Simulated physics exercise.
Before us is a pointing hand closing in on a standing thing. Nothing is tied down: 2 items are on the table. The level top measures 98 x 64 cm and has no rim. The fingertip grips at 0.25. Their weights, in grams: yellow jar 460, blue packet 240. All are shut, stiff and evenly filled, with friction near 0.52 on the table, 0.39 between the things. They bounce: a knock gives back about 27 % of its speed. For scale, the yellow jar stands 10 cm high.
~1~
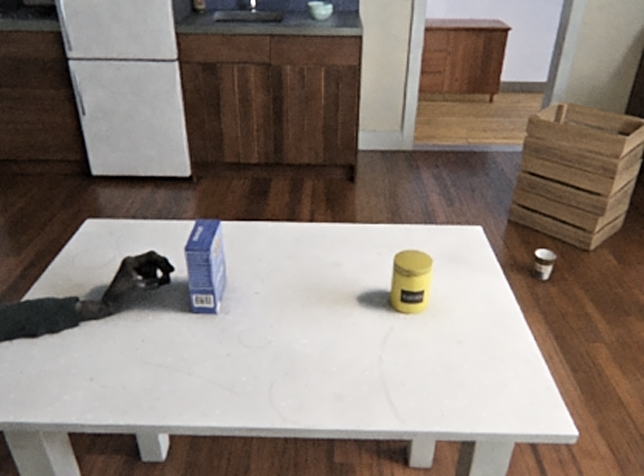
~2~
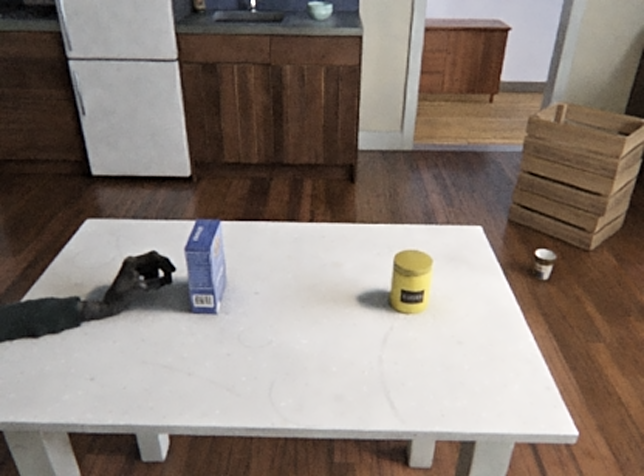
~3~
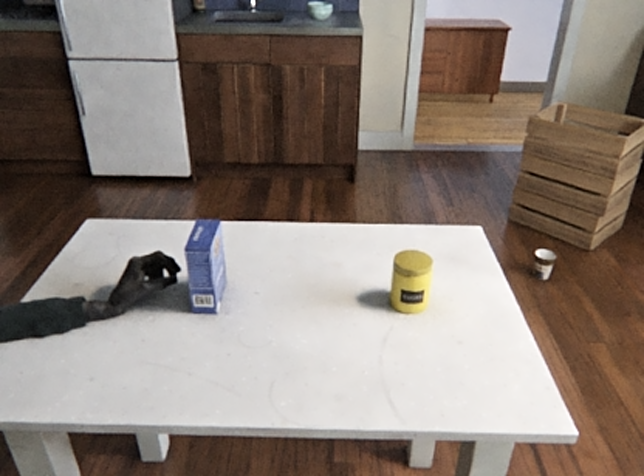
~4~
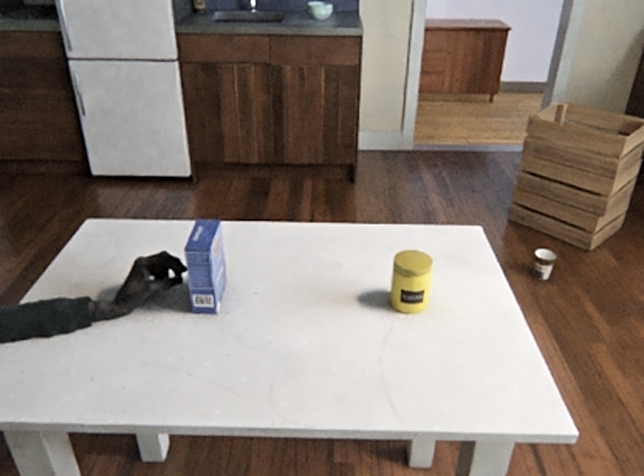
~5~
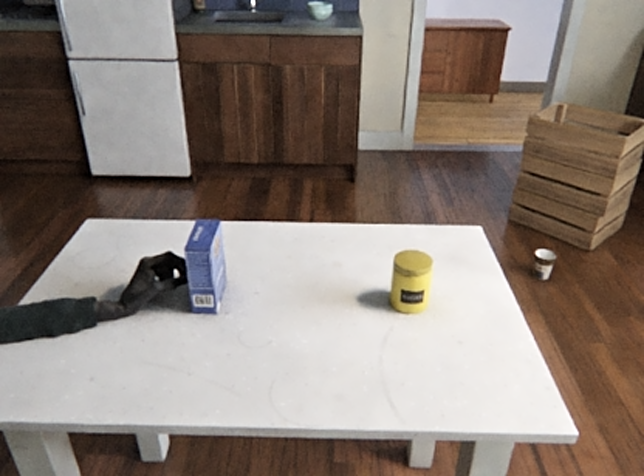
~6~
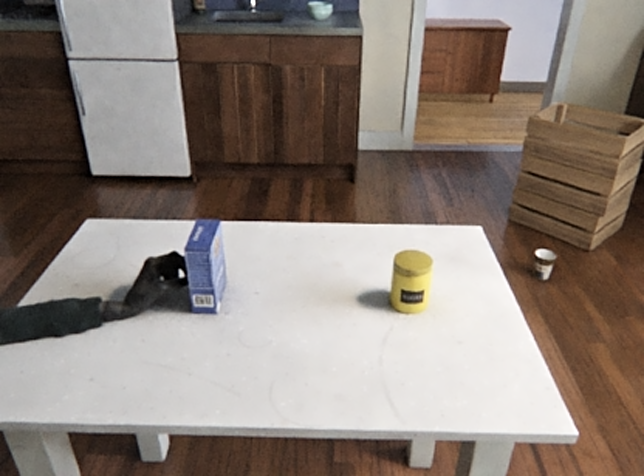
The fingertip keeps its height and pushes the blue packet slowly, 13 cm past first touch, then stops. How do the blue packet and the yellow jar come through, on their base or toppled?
The blue packet tips over and the yellow jar stays upright.
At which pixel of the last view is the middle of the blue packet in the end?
Near (298, 289).
Then, 0.60 s on from there, finger moved 9 cm; blue packet 51° off upright near (248, 271).
Then, 1.10 s on from there, finger moved 12 cm; blue packet on its side near (270, 289).
In the end, toppled on the table, blue packet; yellow jar under 5 cm from the start. At the end, from the last picture's camera, blue packet near (298, 289), yellow jar near (411, 282).
